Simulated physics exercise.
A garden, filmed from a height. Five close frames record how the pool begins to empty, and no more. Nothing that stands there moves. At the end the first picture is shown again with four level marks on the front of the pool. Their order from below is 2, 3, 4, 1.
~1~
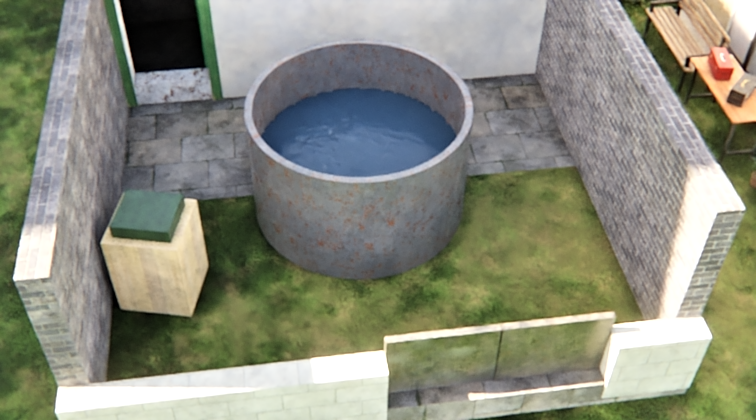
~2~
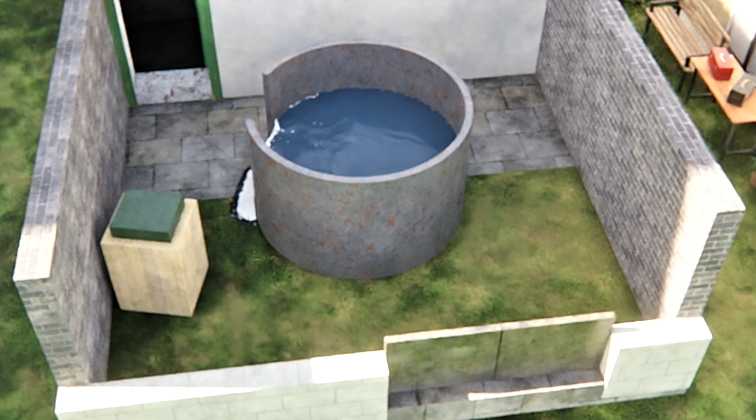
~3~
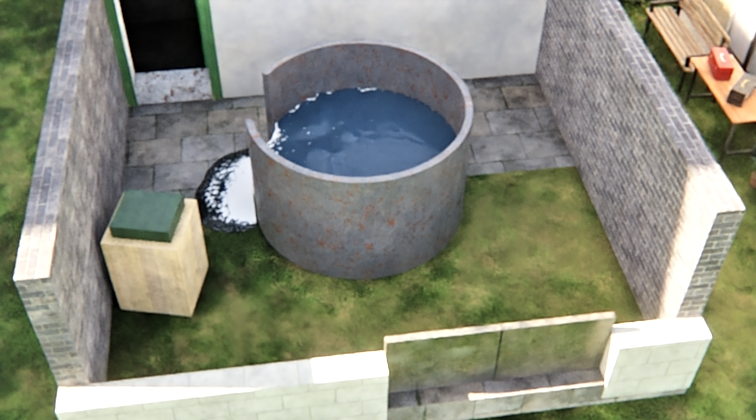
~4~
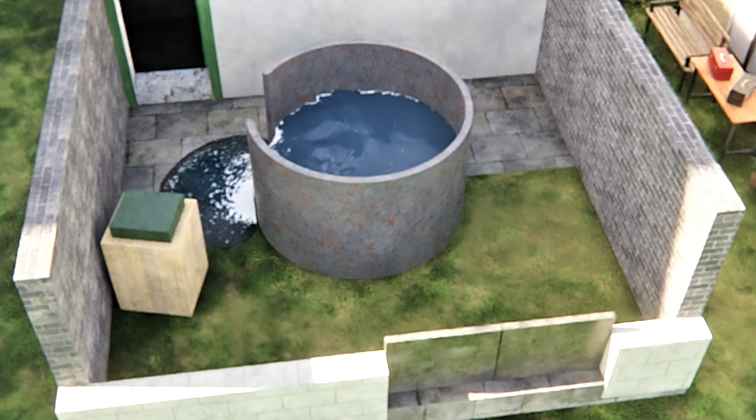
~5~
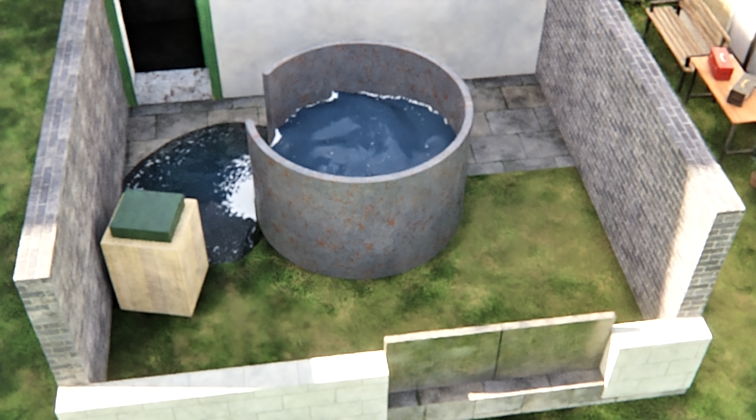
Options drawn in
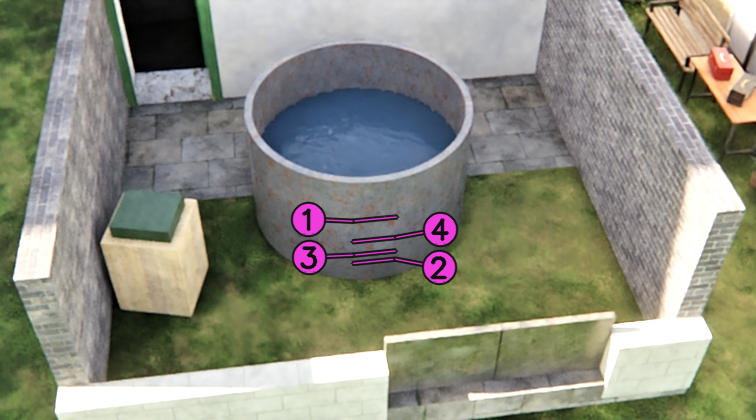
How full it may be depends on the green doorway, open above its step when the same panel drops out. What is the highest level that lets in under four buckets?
The answer is mark 4.
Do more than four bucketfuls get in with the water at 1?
Yes, it does.
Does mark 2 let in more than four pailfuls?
No, not at all.
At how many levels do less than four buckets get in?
Three of them.
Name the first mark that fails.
The answer is 1.
On the marked copy, 1 at (374, 219); 2 at (374, 261); 3 at (374, 253); 4 at (374, 239); from the bottom up 2, 3, 4, 1.
With 1, about 13 bucketfuls get in.
With 2, nothing gets over.
With 3, nothing gets over.
With 4, a bucket or two gets in.
